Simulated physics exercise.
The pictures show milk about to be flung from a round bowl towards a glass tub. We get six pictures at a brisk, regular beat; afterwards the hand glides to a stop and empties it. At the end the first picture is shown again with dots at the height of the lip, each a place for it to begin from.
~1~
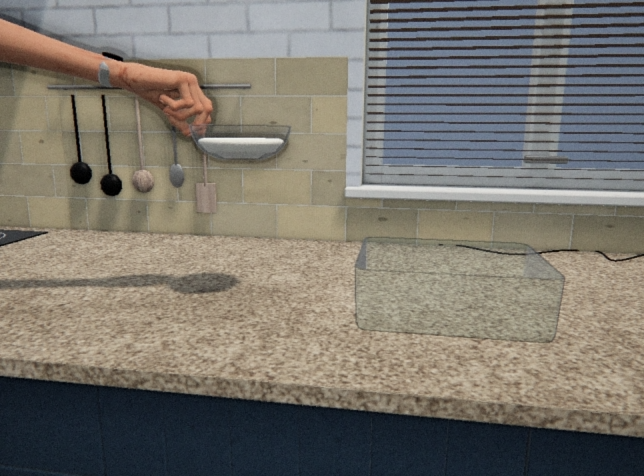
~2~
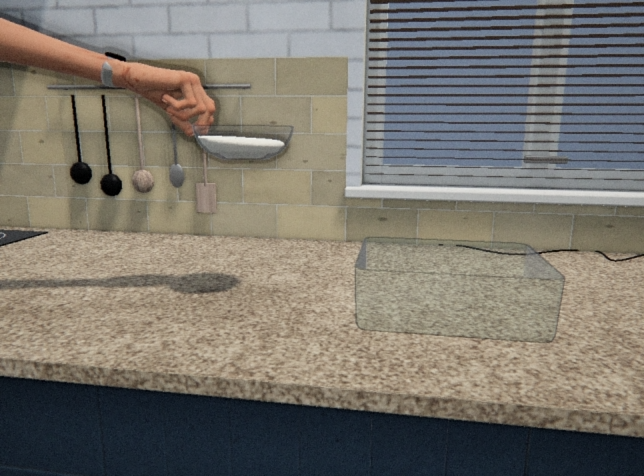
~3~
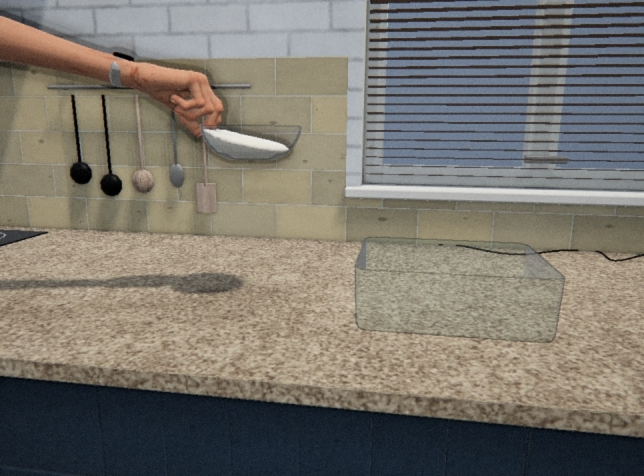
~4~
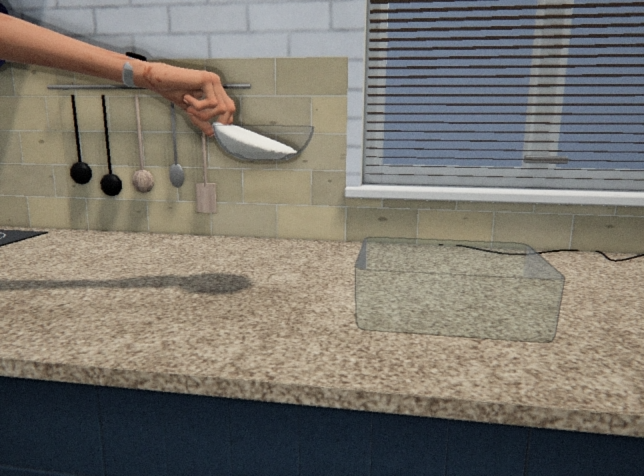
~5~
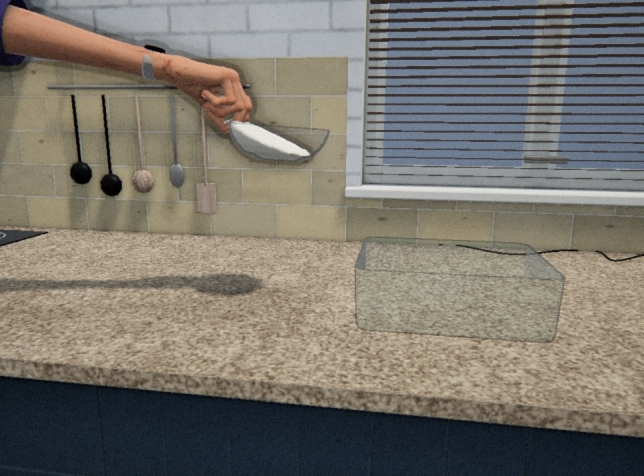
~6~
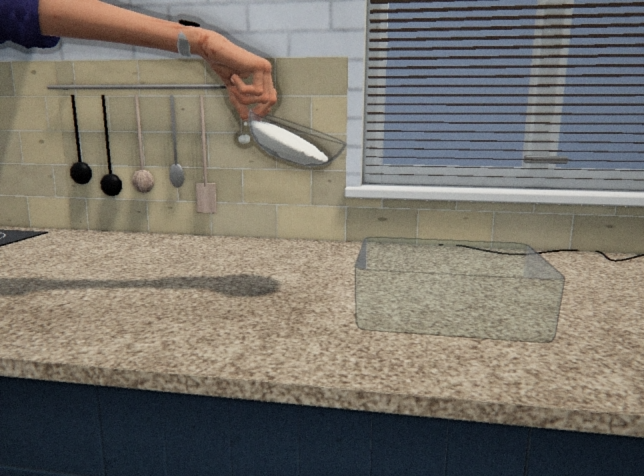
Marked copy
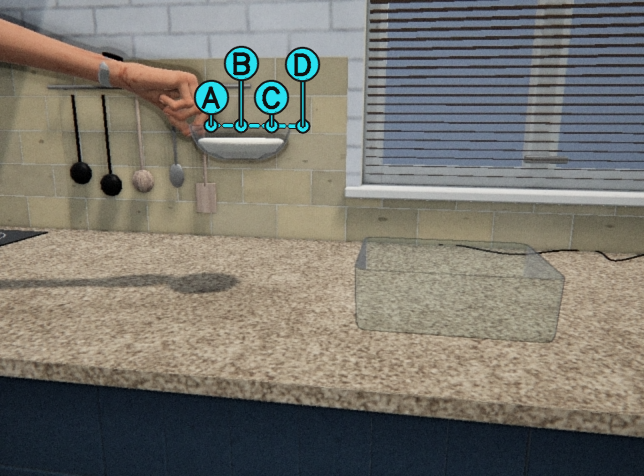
In the video, a hand holds a clear round bowl of white milk above a speckled kitchen counter, then moves it a short way right, tilting its right side downward, while a glass tub sits still on the counter.
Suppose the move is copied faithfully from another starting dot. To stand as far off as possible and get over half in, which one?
Take B.
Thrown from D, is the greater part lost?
No, that is safe.
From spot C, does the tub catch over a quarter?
Yes.
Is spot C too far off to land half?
No.
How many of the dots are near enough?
Three of the four.
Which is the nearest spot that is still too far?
Here it is spot A.
On the marked copy, A at (211, 125); B at (241, 125); C at (271, 125); D at (302, 126).
If A is chosen, about 25 % lands in the tub, 69 % falls short and 6 % goes beside or beyond.
If B is chosen, about 72 % lands in the tub, 19 % falls short and 8 % goes beside or beyond.
If C is chosen, about 78 % lands in the tub, 8 % falls short and 14 % goes beside or beyond.
If D is chosen, about 78 % lands in the tub, 4 % falls short and 18 % goes beside or beyond.
